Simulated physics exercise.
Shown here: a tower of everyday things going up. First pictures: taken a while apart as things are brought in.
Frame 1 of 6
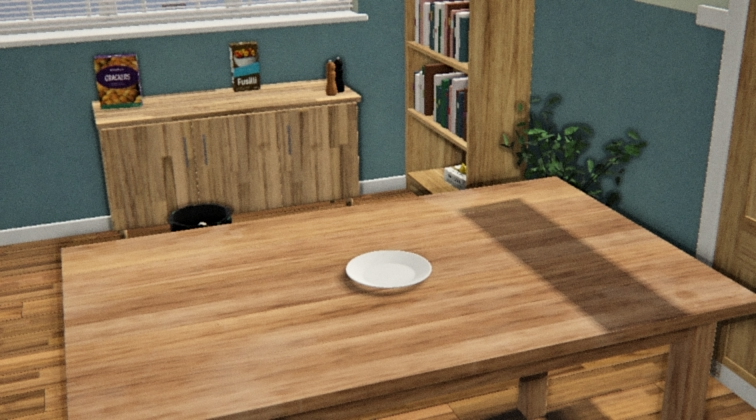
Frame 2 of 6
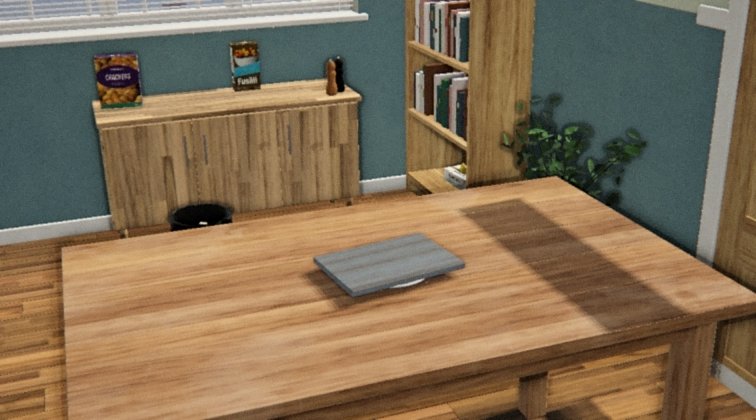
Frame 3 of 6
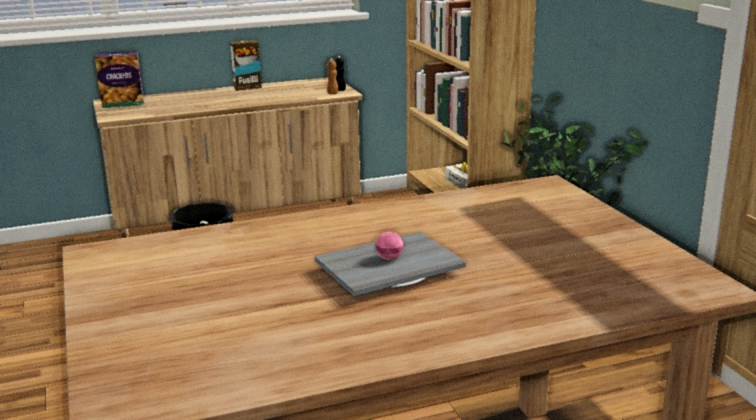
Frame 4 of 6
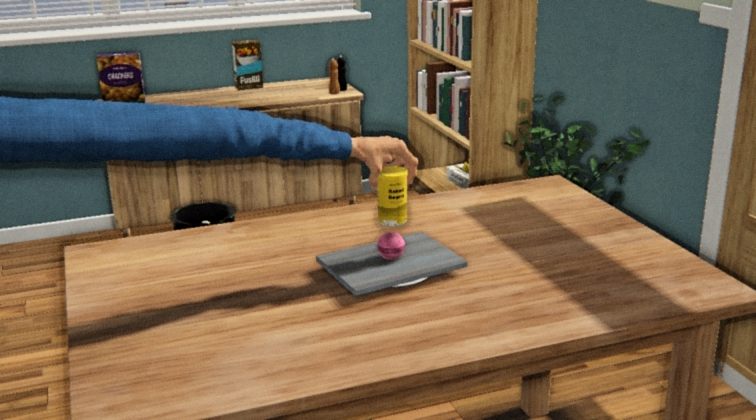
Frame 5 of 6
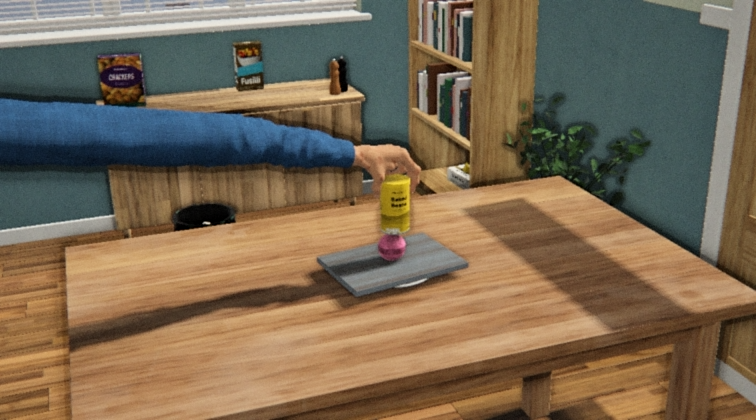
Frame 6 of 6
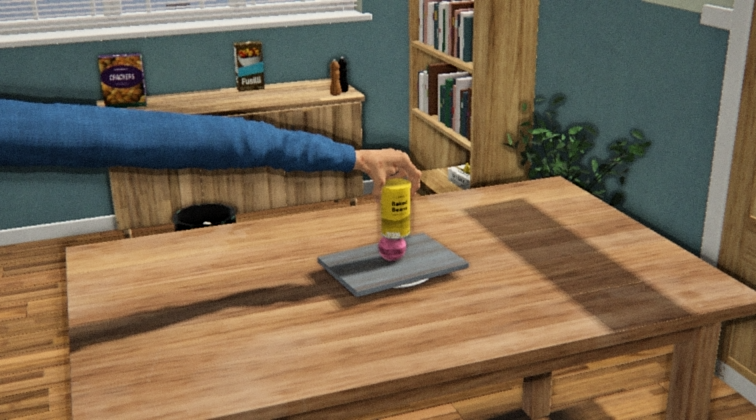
A room with teal walls and a wooden floor is seen from slightly above, looking across a large wooden table toward a low cabinet, a bookshelf and a leafy plant. A white plate sits alone mid-table, then a grey board lies over it, then a pink ball rests on the board. A blue-sleeved arm reaching from the left lowers a yellow tin onto the ball and keeps hold of it.
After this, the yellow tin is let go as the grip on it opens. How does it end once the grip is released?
It will not remain standing.
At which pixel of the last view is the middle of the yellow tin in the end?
I'd point to roughly (442, 234).
Then, 0.40 s after the last picture, yellow tin tipped 53° from how it was near (417, 217).
Then, 0.50 s after the last picture, yellow tin now fallen.
Then, 0.60 s after the last picture, things are still on the move.
Then, 1.50 s after the last picture, nothing new.
At rest, fallen, yellow tin; the other 3 in place. Seen from the same camera at the end, yellow tin near (443, 234). The pile loses its balance.
